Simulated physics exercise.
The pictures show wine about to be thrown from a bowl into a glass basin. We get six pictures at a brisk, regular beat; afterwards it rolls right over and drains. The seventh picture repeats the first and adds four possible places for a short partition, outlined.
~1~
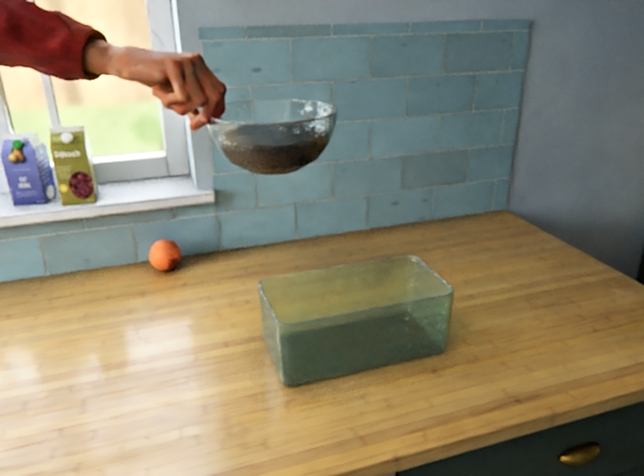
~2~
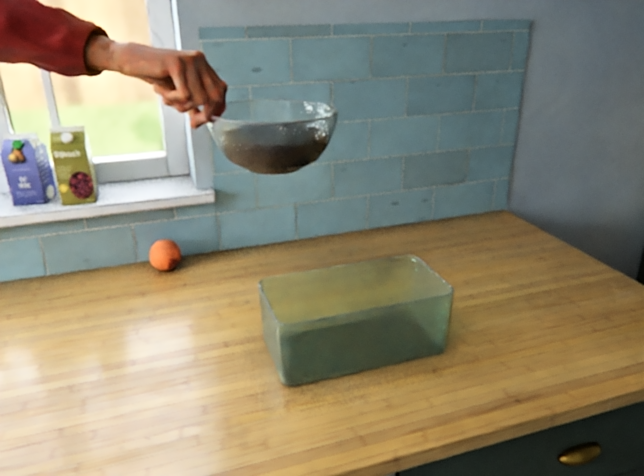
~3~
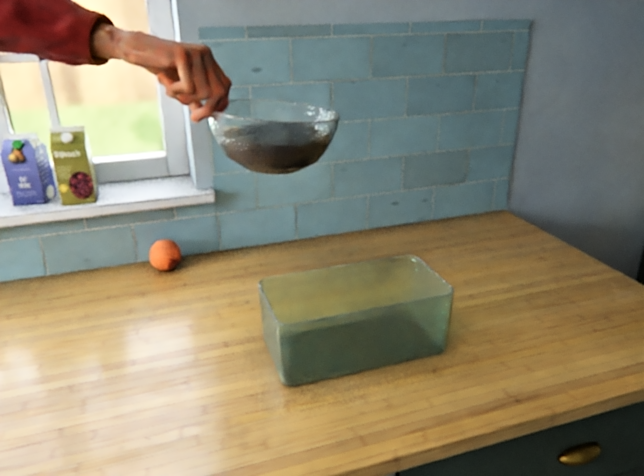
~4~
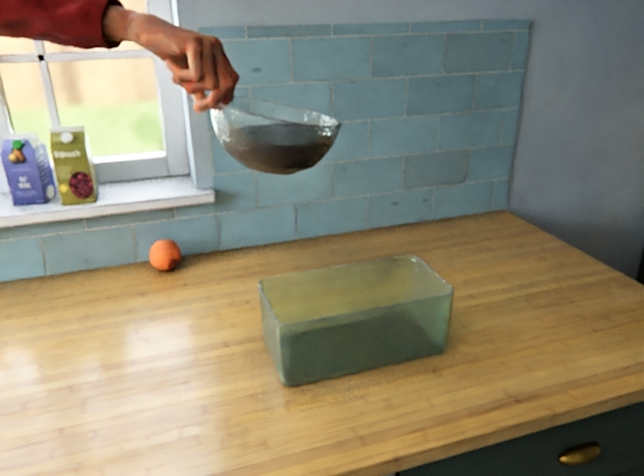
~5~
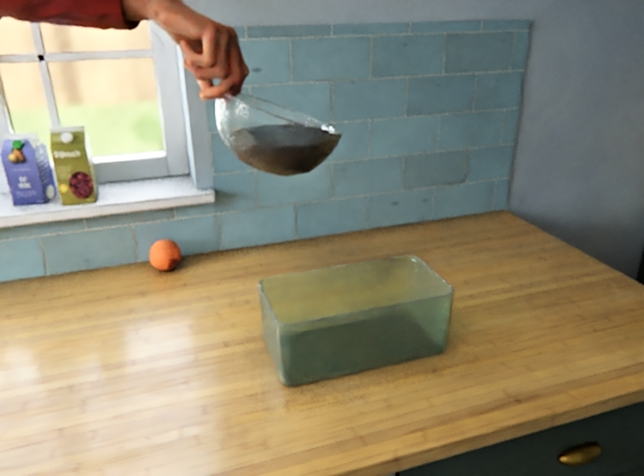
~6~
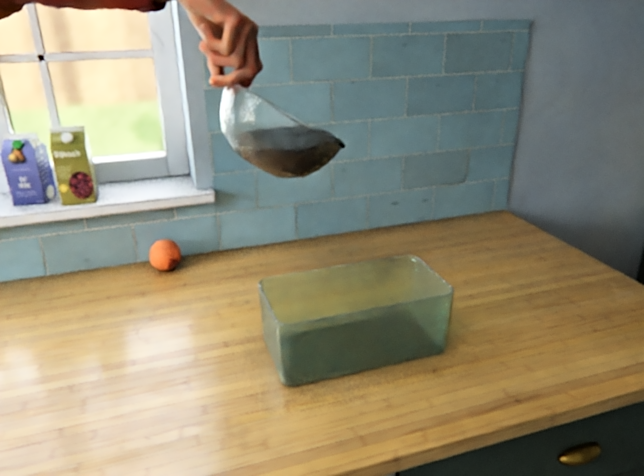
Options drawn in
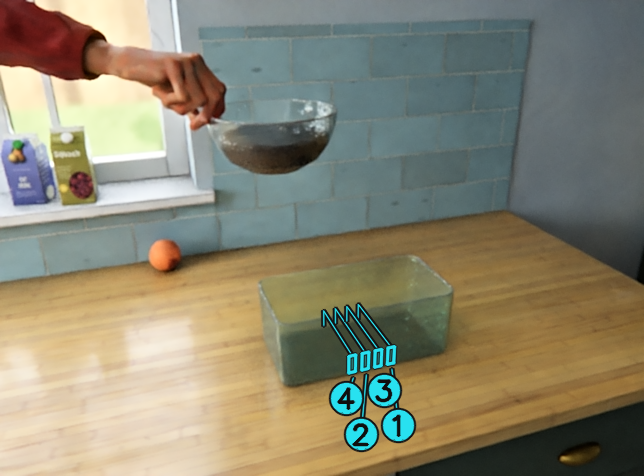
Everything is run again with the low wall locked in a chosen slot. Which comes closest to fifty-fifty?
The best place is 1.
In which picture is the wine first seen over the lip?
In picture 6.
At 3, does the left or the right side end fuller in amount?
The right one.
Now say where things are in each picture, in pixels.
Upright, lip at (331, 105); basin from (280, 384) to (444, 348); nothing has left yet, in the first picture.
Upright, lip at (332, 107); nothing has left yet, in the second picture.
Tipped about 6°, lip at (334, 112); nothing has left yet, in the third picture.
Tipped about 13°, lip at (335, 119); nothing has left yet, in the fourth picture.
Tipped about 22°, lip at (337, 130); nothing has left yet, in the fifth picture.
Tipped about 33°, lip at (336, 142); wine is over the lip, down to (336, 142), in the sixth picture.
In cyan, 1 at (391, 368); 2 at (366, 374); 3 at (379, 371); 4 at (353, 377).
For place 1, about 52 % ends left of the wall and 45 % right of it; 3 % is lost outside.
For place 2, about 24 % ends left of the wall and 74 % right of it.
For place 3, about 33 % ends left of the wall and 65 % right of it.
For place 4, about 15 % ends left of the wall and 83 % right of it.
